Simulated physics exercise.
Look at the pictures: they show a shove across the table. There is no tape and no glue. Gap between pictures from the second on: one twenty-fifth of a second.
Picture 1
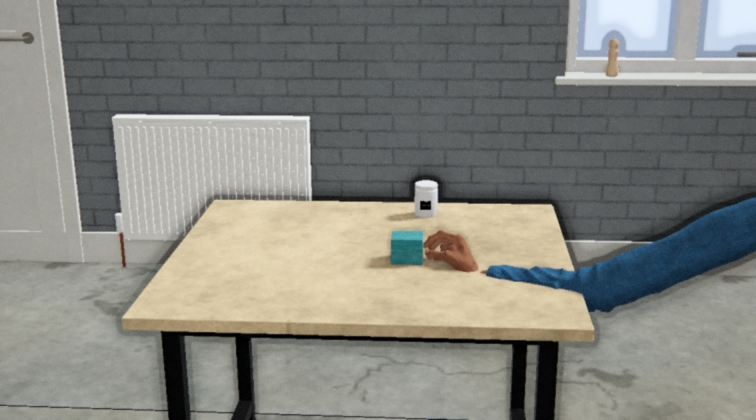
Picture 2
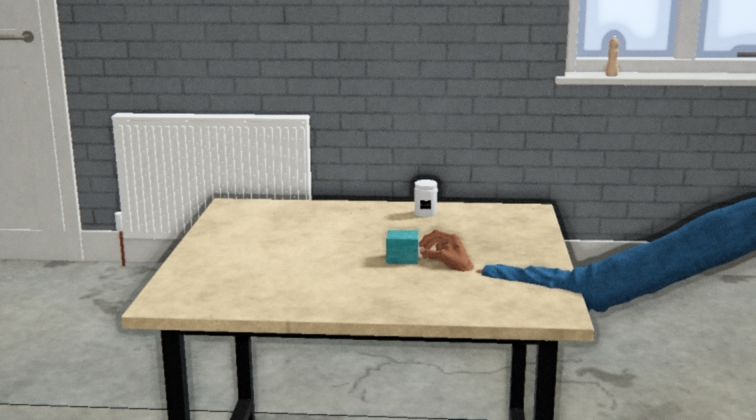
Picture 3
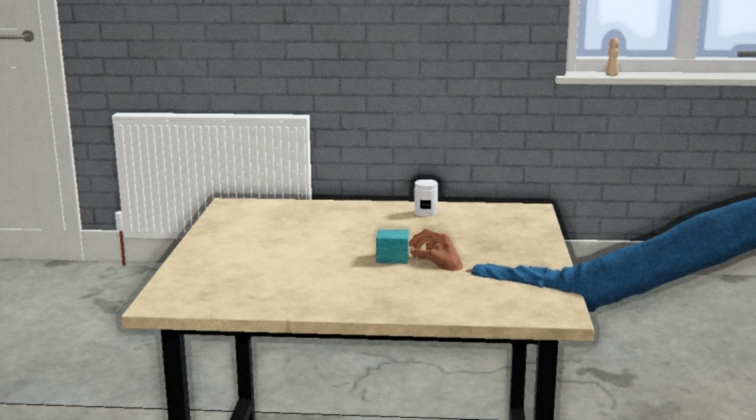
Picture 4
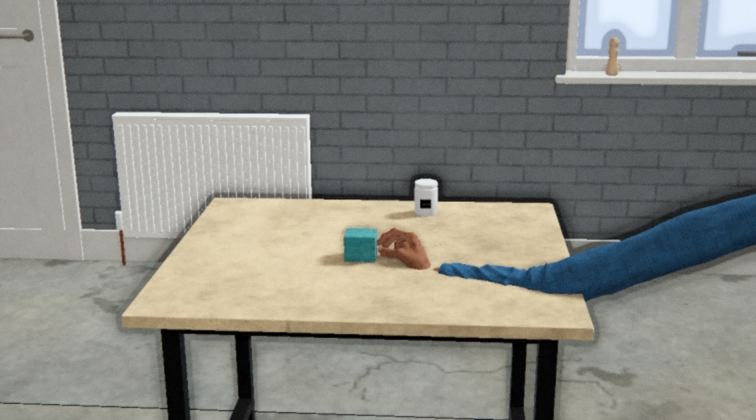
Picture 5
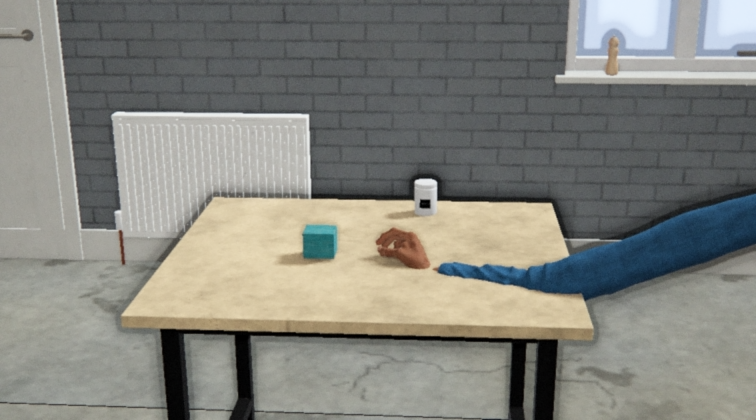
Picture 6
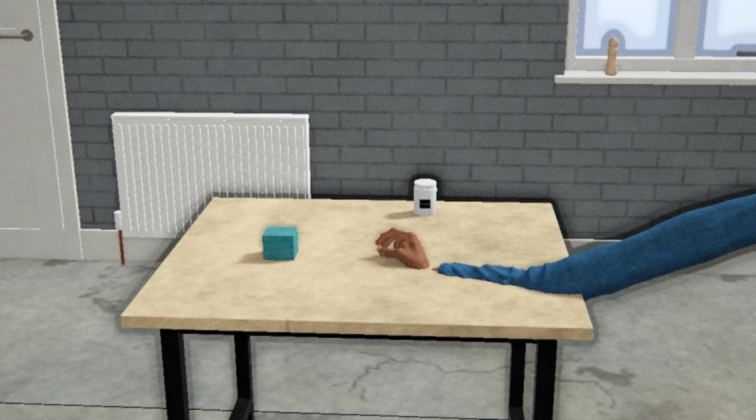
We see a hand in a blue sleeve push a turquoise block leftward across a wooden table, near a small white container; the hand then stays still while the block slides farther left on its own, away from the fingers.
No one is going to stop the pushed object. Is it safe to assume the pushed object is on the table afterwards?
No, it ends up off the table.
Then, 0.10 s on from there, turquoise block shifted well along near (198, 241).
Then, 0.30 s on from there, turquoise block now off the table.
Then, 0.50 s on from there, things are still on the move.
Then, 0.70 s on from there, as before.
In the end, off the table, turquoise block.
